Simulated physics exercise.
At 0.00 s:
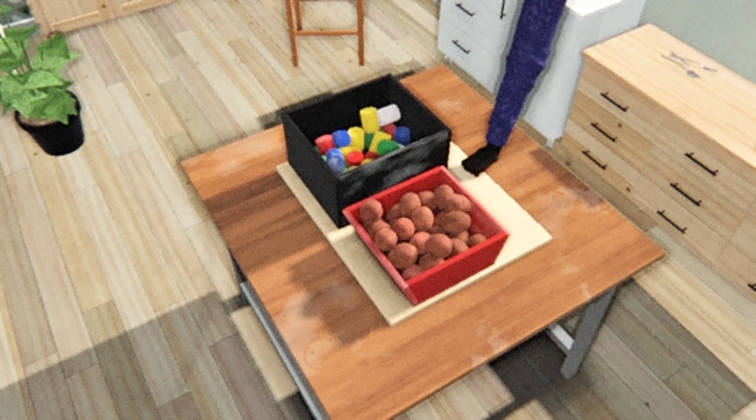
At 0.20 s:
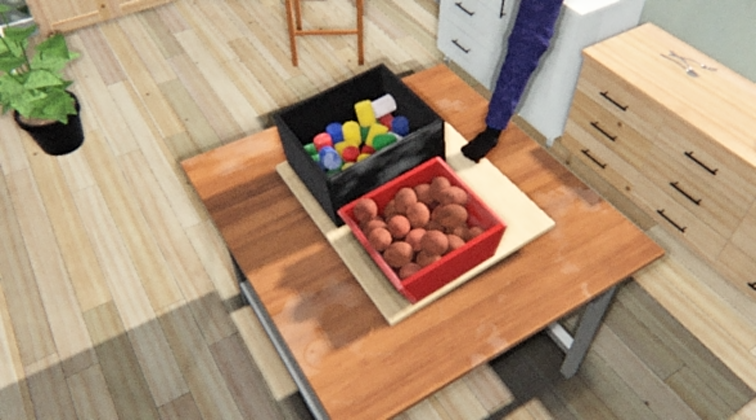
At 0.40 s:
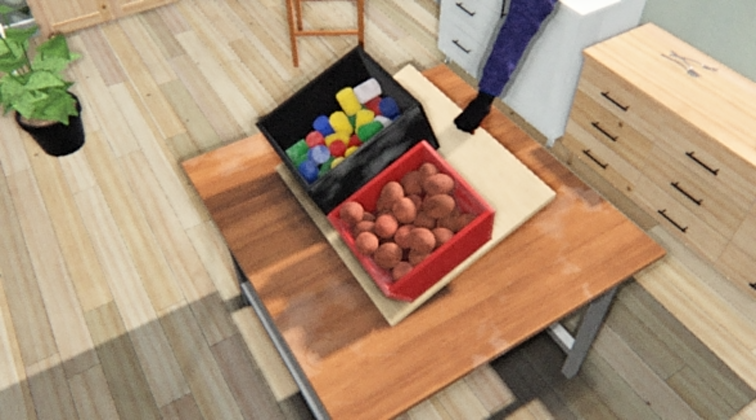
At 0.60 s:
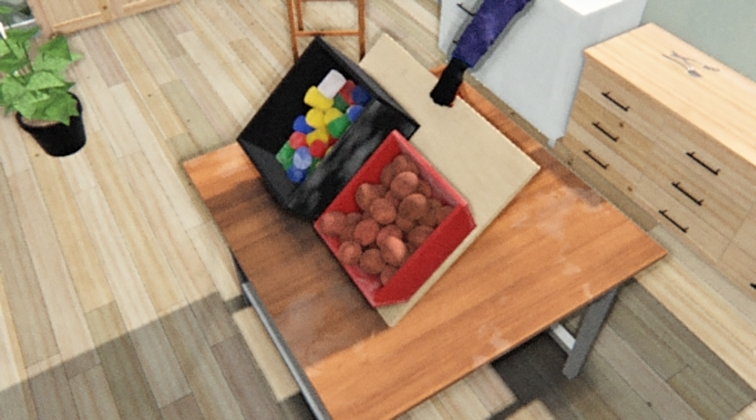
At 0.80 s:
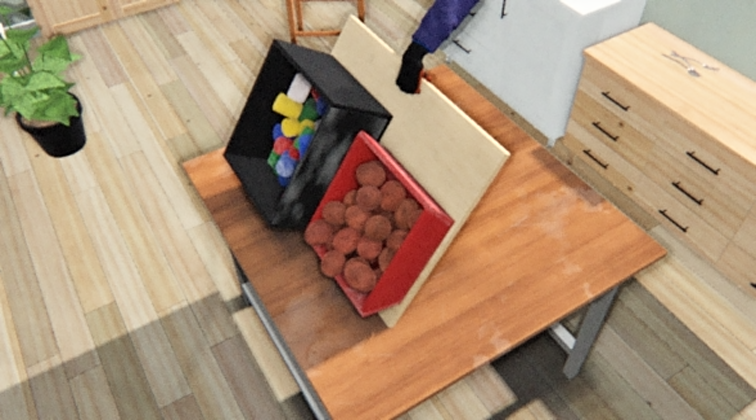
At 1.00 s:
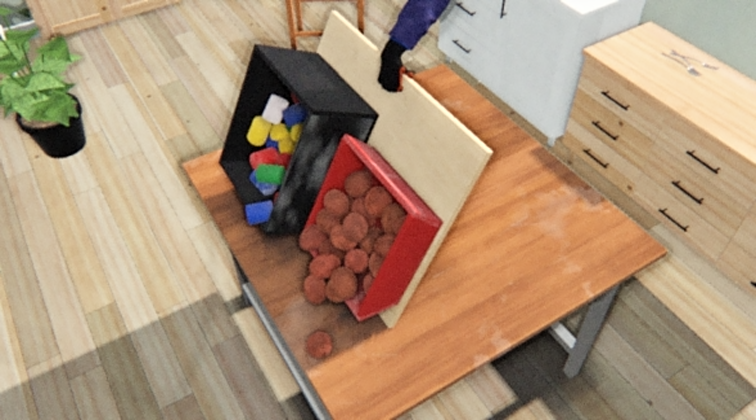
A board holding a black box of colourful jars and a red box of round reddish potatoes was lifted steeply leftward by a dark-gloved hand, and a potato rolled out onto the wooden table.
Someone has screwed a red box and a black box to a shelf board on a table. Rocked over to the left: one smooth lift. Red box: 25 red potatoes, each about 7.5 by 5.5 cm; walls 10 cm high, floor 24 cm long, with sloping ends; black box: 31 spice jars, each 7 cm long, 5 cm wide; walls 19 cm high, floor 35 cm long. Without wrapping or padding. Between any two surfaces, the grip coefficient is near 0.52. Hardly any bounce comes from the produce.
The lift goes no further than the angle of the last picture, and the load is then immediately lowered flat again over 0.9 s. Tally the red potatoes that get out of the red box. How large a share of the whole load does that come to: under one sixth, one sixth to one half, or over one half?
It parts with a sixth to half.
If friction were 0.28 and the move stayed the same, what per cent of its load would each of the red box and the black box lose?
Then the red box sheds 40 per cent, while the black box sheds 0 per cent.
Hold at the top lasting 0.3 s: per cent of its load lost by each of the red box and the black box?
Red box: 30%, black box: 10%.
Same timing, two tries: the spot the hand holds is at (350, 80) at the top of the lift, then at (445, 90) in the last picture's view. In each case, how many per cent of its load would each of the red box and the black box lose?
The red box would lose 70 per cent in the first try and 0 per cent in the second, the black box 20 and then 0 per cent.
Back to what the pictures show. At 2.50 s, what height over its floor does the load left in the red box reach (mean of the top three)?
Height: Roughly 12 cm.
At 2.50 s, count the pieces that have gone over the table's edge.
Estimate - about 6 in total.
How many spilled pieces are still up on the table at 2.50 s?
Estimated count: 3.
After 1.24 s, tilt 52°; the red box is down by 5 of 25 and the black box is down by 1 of 31.
After 1.54 s, tilt 22°; the red box is down by 8 of 25 and the black box is down by 1 of 31.
After 1.96 s, tilt 0°; the red box is down by 8 of 25 and the black box is down by 1 of 31.
Outcome (at 2.50 s), the red box is down by 8 of 25 and the black box is down by 1 of 31. Asked share, 8 of 25, 32 per cent.
